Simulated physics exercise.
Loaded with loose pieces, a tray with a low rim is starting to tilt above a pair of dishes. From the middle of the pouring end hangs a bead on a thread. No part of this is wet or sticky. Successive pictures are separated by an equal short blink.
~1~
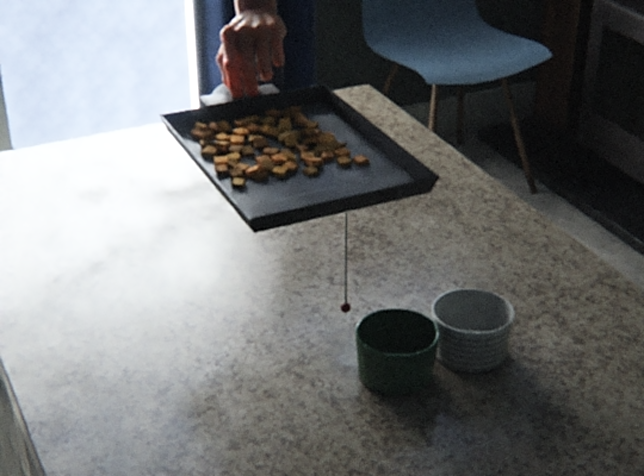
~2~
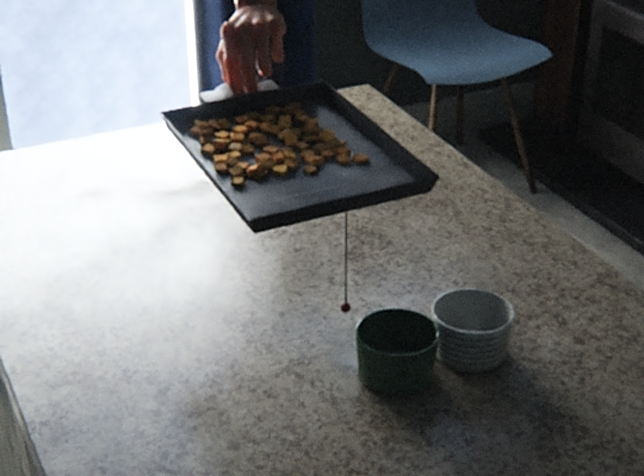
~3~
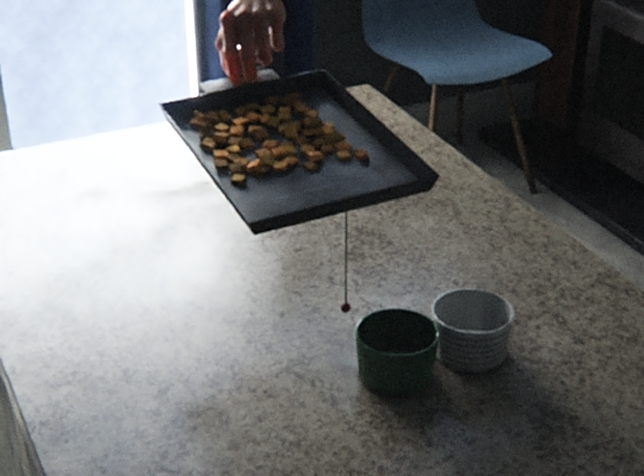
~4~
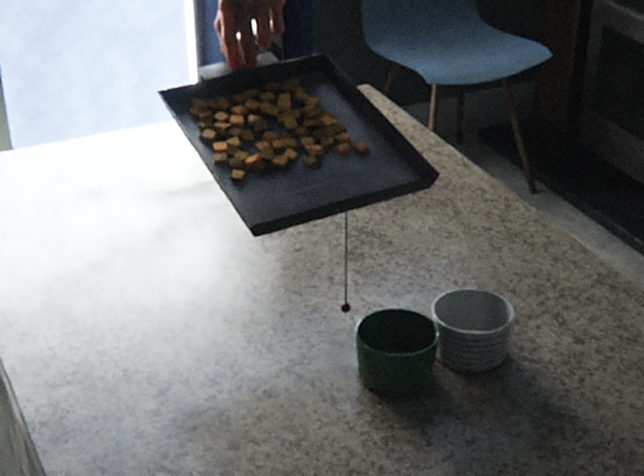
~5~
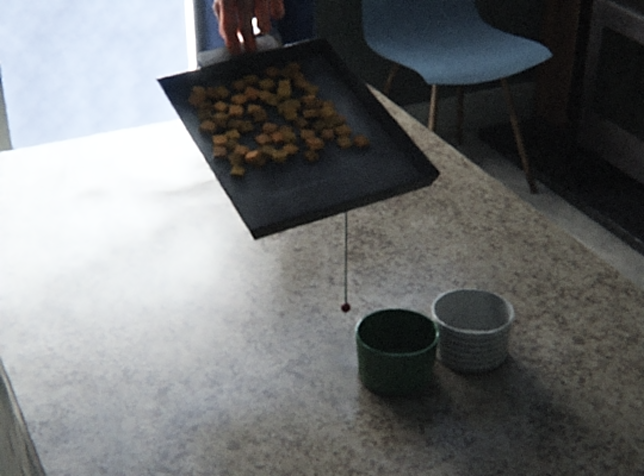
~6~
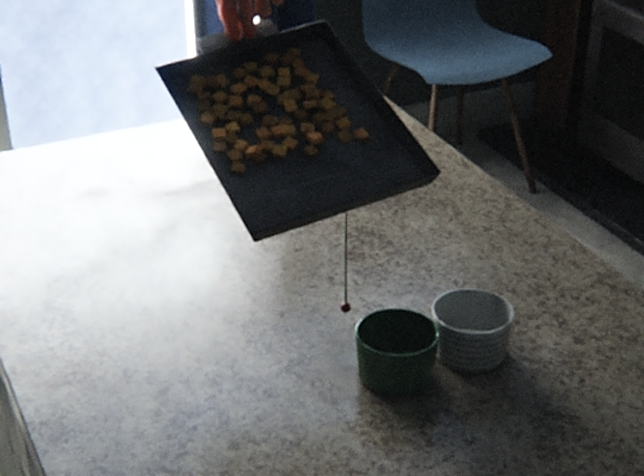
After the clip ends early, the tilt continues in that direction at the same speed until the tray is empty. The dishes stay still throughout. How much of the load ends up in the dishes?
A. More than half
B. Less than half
Option B: Less than half.
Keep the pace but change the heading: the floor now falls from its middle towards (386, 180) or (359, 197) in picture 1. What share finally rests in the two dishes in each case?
20 %, give or take, and then 70 %.
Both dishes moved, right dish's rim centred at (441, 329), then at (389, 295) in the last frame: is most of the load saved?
First the smaller part, then below a half.
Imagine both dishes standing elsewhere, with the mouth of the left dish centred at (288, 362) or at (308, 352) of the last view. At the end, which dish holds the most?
First try, the leftmost dish; second try, the leftmost dish.
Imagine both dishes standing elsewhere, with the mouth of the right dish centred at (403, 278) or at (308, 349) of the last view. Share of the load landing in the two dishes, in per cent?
Around 0 and then 70 per cent.
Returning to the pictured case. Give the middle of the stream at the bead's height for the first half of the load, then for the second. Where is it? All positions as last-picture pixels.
Around (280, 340) at first; around (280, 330) after that.
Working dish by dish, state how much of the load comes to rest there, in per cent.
Share at the end - left dish ~ 0 %, right dish ~ 0 %.
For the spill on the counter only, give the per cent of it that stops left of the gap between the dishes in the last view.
Near 100 in a hundred.
Soon after the last picture, tray tipped steeply; nearly all on the tray; a small part in the air.
A little later, tray tipped right over; about a quarter on the tray; a stray few in the left dish; about half outside both; about a quarter in the air.
Later still, tray tipped past a quarter turn; a stray few in the left dish; nearly all outside both.
At rest, tray tipped past a quarter turn; a stray few in the left dish; none in the right dish; nearly all outside both.
